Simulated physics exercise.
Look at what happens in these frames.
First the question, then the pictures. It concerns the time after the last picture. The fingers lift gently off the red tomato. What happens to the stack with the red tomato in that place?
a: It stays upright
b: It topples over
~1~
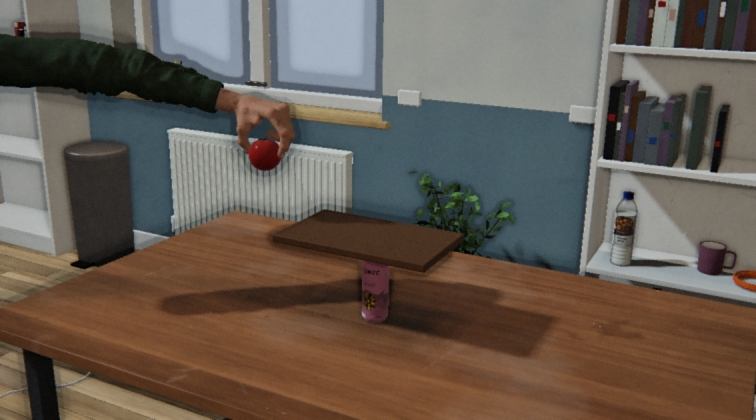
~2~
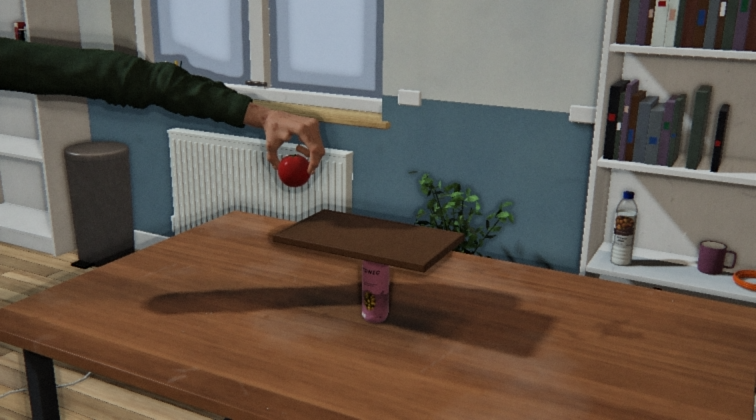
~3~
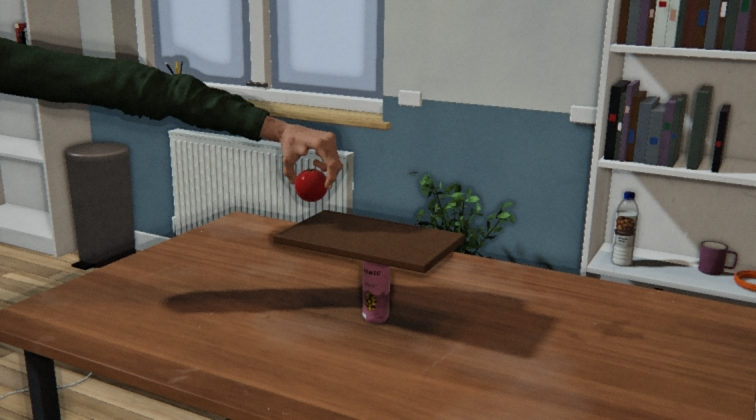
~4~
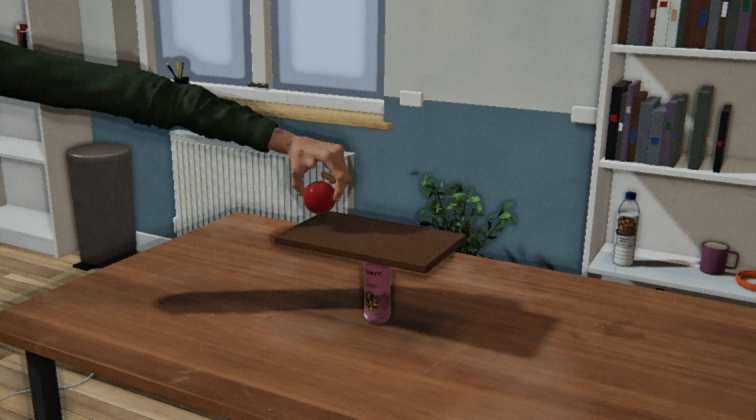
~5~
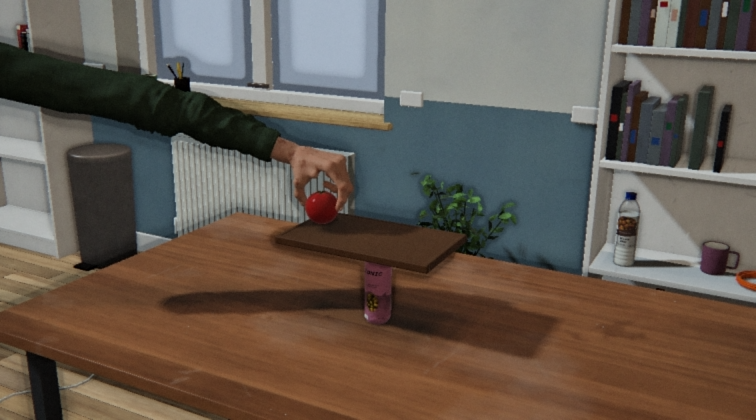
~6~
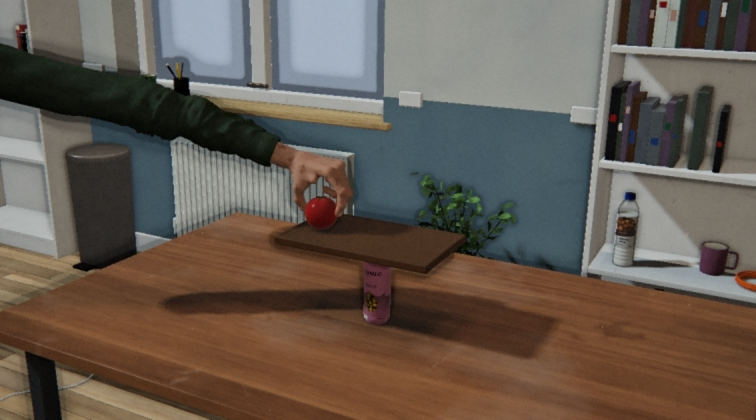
b.
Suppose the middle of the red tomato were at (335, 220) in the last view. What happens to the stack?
The stack then collapses.
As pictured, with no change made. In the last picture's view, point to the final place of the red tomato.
Close to pixel (296, 291).
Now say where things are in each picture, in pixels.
On its way; red tomato (265, 154); brown lid (369, 238), in the first frame.
On its way; red tomato (295, 171); brown lid (369, 238), in the second frame.
On its way; red tomato (311, 185); brown lid (370, 238), in the third frame.
On its way; red tomato (319, 197); brown lid (371, 239), in the fourth frame.
On its way; red tomato (322, 207); brown lid (371, 239), in the fifth frame.
Set down, still held; red tomato (321, 212); brown lid (371, 239), in the sixth frame.
Then, 0.40 s later than the last frame, red tomato now fallen; brown lid tilted by 50°.
Then, 0.70 s later than the last frame, brown lid now fallen; pink can tilted by 23°.
Then, 0.90 s later than the last frame, pink can now fallen.
When it is over, fallen, red tomato, brown lid and pink can. End places, in pixels of the last picture, red tomato near (296, 291). The stack gives way.
